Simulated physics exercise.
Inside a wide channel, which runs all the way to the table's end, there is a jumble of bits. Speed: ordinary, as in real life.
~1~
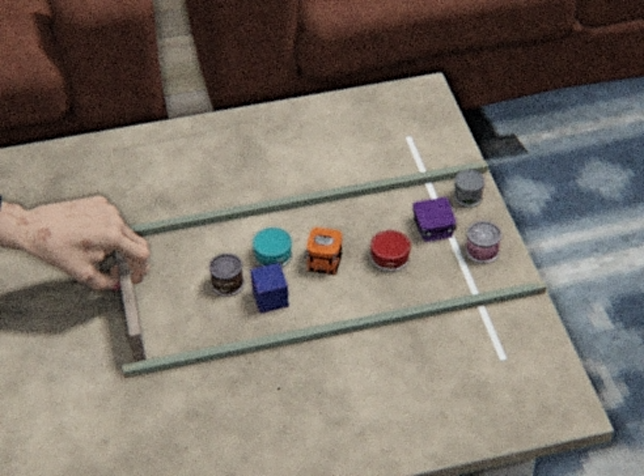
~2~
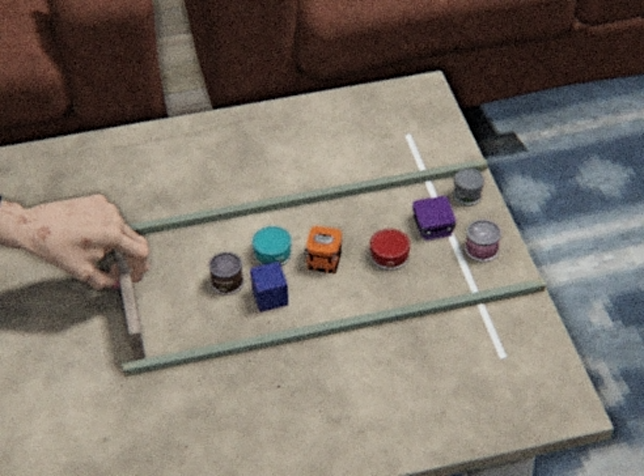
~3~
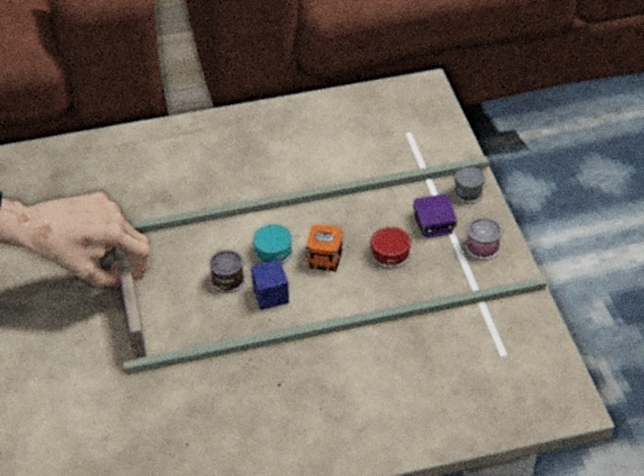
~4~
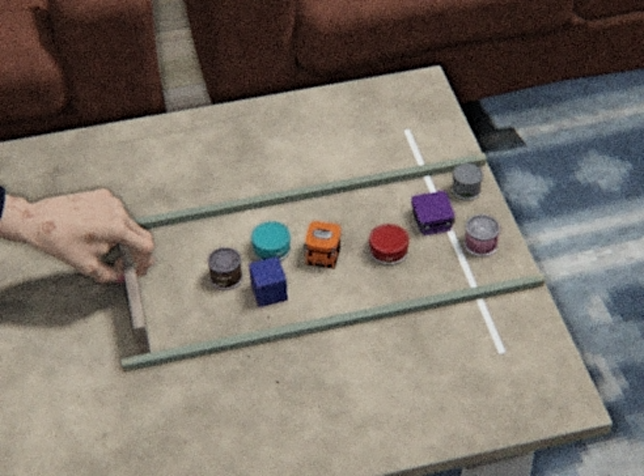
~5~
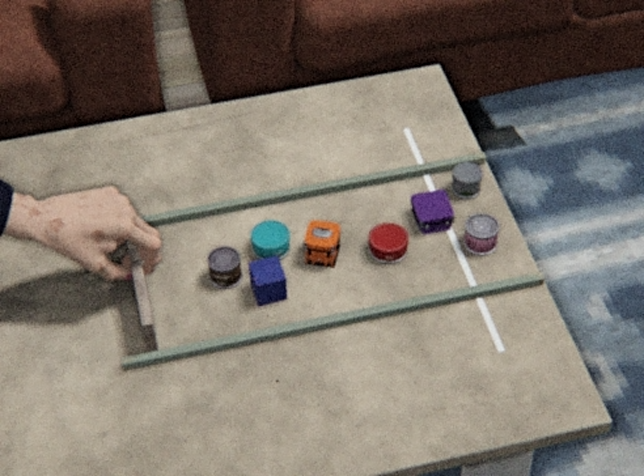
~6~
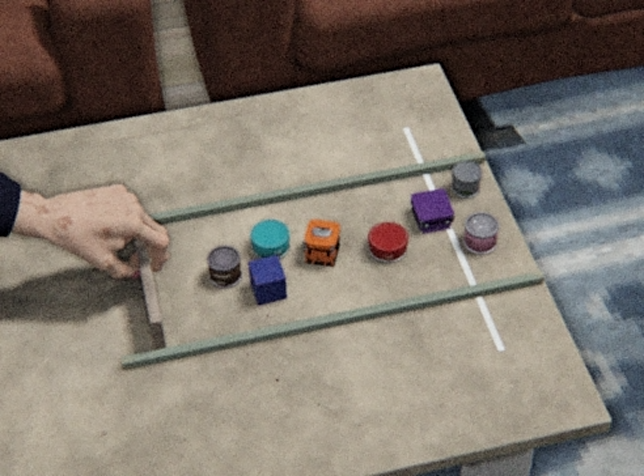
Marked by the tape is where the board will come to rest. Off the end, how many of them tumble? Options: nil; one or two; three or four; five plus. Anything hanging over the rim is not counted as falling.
One or two.
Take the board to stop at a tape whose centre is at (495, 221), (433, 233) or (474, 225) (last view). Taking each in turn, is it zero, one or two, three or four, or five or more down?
So, one after another, I'd give 3 or 4; either one or two; either three or four.
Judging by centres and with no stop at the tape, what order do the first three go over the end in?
In order: The pink tin, the purple case, the red tin.
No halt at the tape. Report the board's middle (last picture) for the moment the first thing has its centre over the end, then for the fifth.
At (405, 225) for the first, at (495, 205) for the fifth.
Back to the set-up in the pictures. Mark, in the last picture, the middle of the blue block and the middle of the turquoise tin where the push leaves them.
Listed as asked: First (476, 245), and then (457, 196).
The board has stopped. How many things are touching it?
My count gives 3.
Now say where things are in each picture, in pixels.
Grey tin (469, 189); pink tin (484, 242); purple case (434, 221); board (127, 285); tape (452, 239), in the first frame.
Pink tin (483, 241); orange case (324, 249), in the second frame.
Purple case (434, 217); turquoise tin (273, 245), in the third frame.
Grey tin (467, 182); blue block (268, 282), in the fourth frame.
Pink tin (481, 235); brown tin (225, 268), in the fifth frame.
Grey tin (467, 180); pink tin (481, 234); purple case (432, 212); board (147, 273); tape (450, 230), in the sixth frame.
A little later, none off yet; grey tin at rest near (467, 180); pink tin at rest near (481, 234); purple case at rest near (432, 212).
Next, none off yet; grey tin at rest near (467, 180); pink tin at rest near (481, 234); purple case at rest near (435, 209).
When it is over, the number that fall off is one or two; down, pink tin.
